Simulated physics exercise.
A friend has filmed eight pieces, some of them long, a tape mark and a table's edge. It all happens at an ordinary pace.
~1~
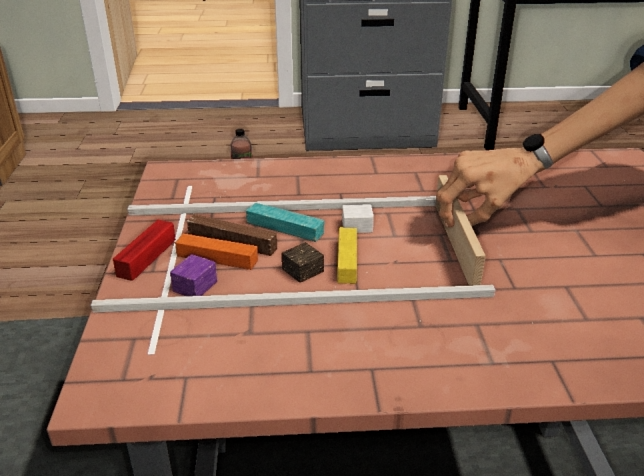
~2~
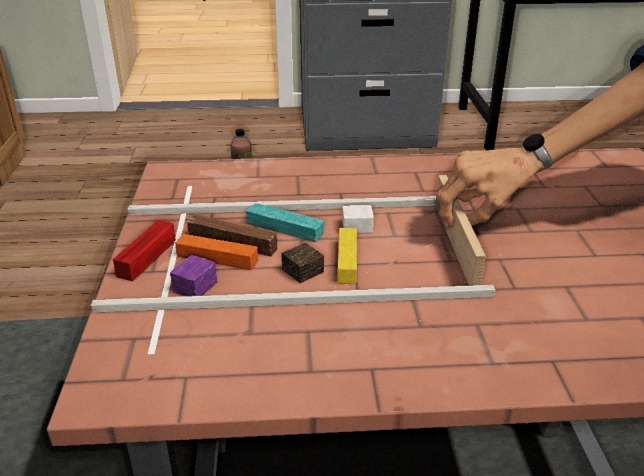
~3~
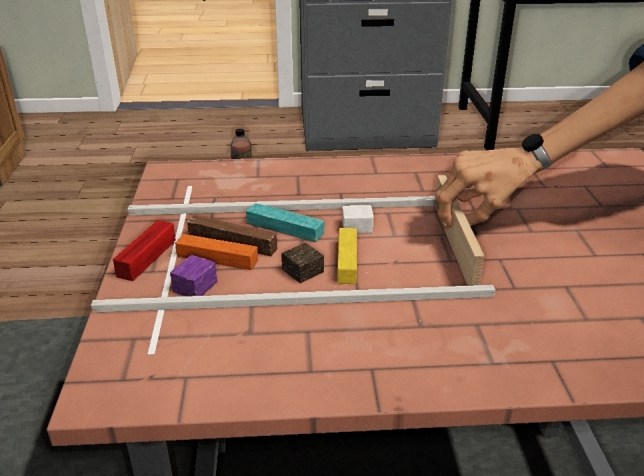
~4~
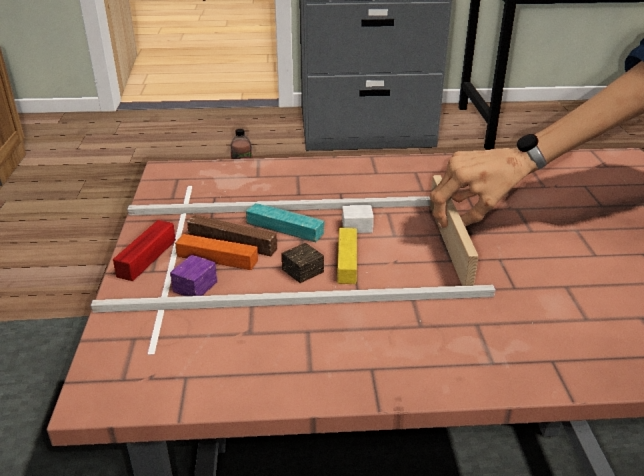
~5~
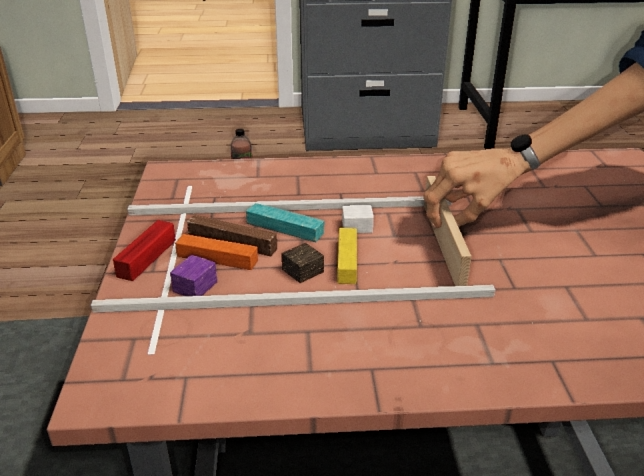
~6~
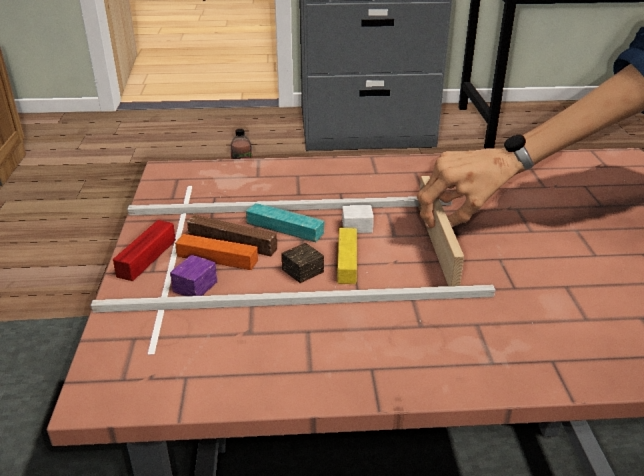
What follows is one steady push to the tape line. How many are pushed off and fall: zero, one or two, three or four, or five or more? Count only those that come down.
The number that fall off is one or two.
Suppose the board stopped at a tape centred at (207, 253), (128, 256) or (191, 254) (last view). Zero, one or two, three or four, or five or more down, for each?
For each place: One to two; five or over; 1 or 2.
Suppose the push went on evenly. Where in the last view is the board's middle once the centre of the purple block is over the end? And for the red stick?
Its middle is around (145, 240) and around (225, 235).
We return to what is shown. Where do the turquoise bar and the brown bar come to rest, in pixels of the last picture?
The turquoise bar stops around (116, 223); the brown bar around (117, 239).
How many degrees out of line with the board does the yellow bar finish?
Some 0 degrees.
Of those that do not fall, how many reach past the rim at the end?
That would be 2.
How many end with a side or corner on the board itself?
The number is 2.
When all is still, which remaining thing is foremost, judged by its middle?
The turquoise bar.
Soon after, none off yet; red stick at rest near (146, 249); purple block at rest near (194, 277); orange bar at rest near (216, 252).
In the end, the number that fall off is one or two; gone, orange bar and red stick.
